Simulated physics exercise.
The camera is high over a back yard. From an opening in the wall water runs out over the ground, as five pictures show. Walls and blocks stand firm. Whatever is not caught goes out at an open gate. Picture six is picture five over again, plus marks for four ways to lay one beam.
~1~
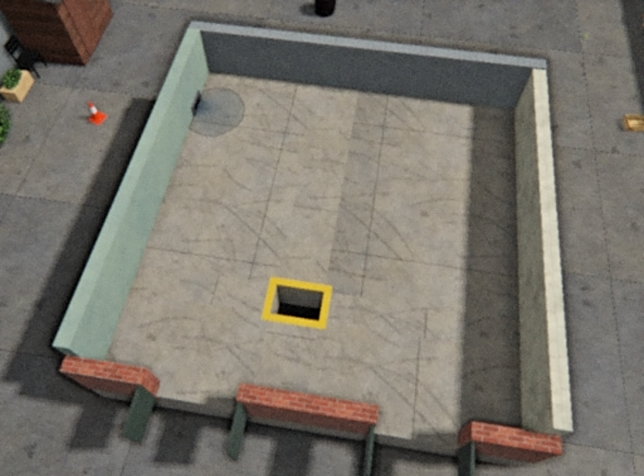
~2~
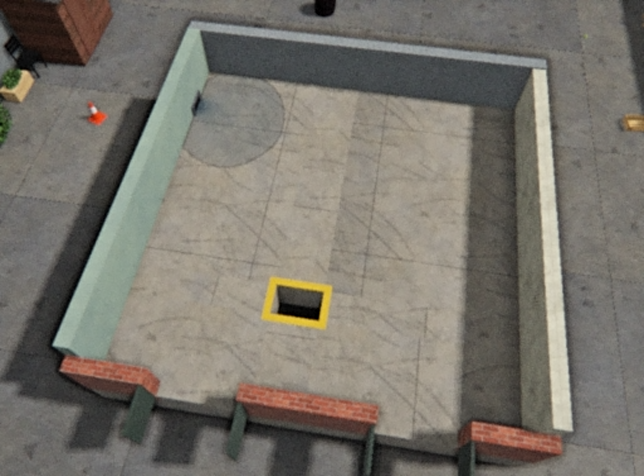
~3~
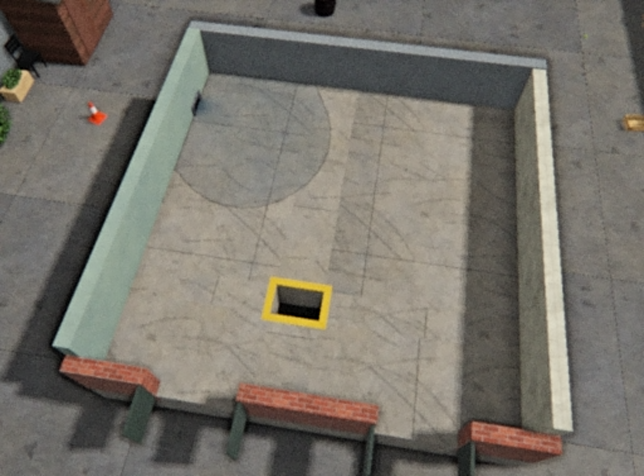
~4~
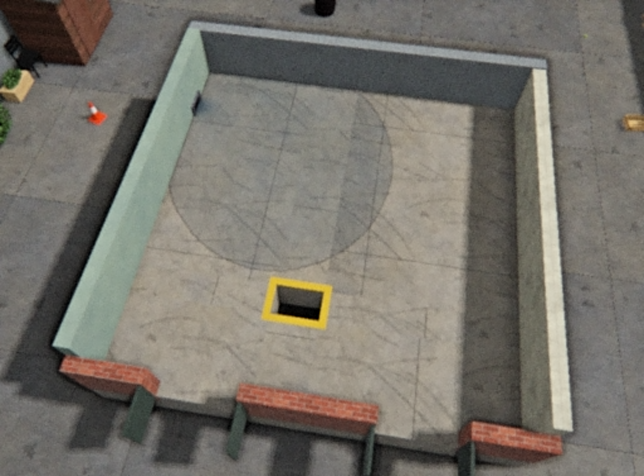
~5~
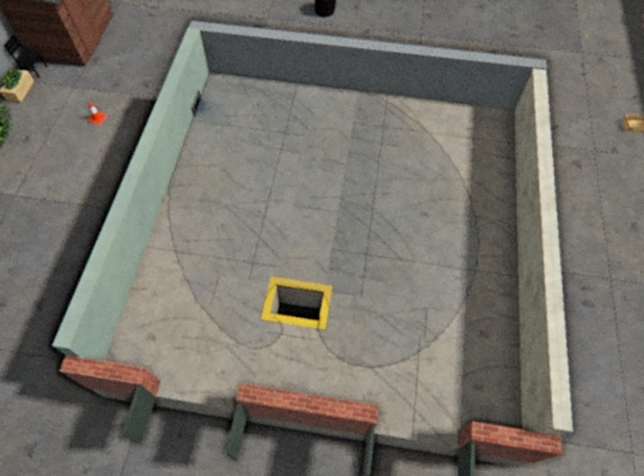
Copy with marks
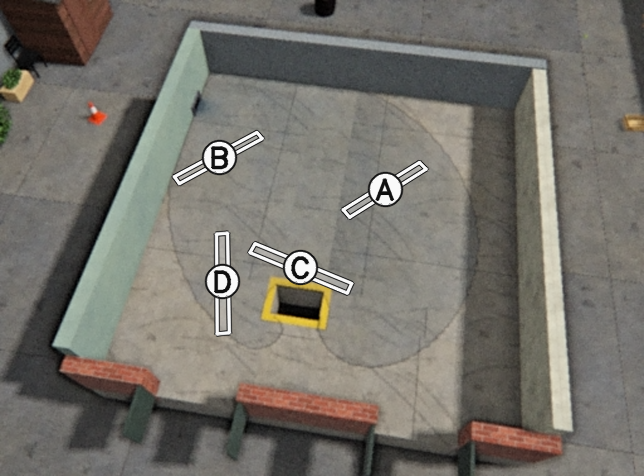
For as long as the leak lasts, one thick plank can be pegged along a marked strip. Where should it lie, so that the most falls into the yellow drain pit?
Take A.
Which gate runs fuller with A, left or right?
More leaves on the right.
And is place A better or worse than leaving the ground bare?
Better.
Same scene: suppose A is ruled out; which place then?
That would be D.
On the marked copy, A from (346, 213) to (422, 165); B from (176, 180) to (259, 135); C from (252, 248) to (349, 288); D from (221, 233) to (223, 333).
With A, about 34 % of the stream runs into the yellow drain pit, about 64 % out by the gates.
With B, about 5 % of the stream runs into the yellow drain pit, about 93 % out by the gates.
With C, about 4 % of the stream runs into the yellow drain pit, about 95 % out by the gates.
With D, about 19 % of the stream runs into the yellow drain pit, about 79 % out by the gates.
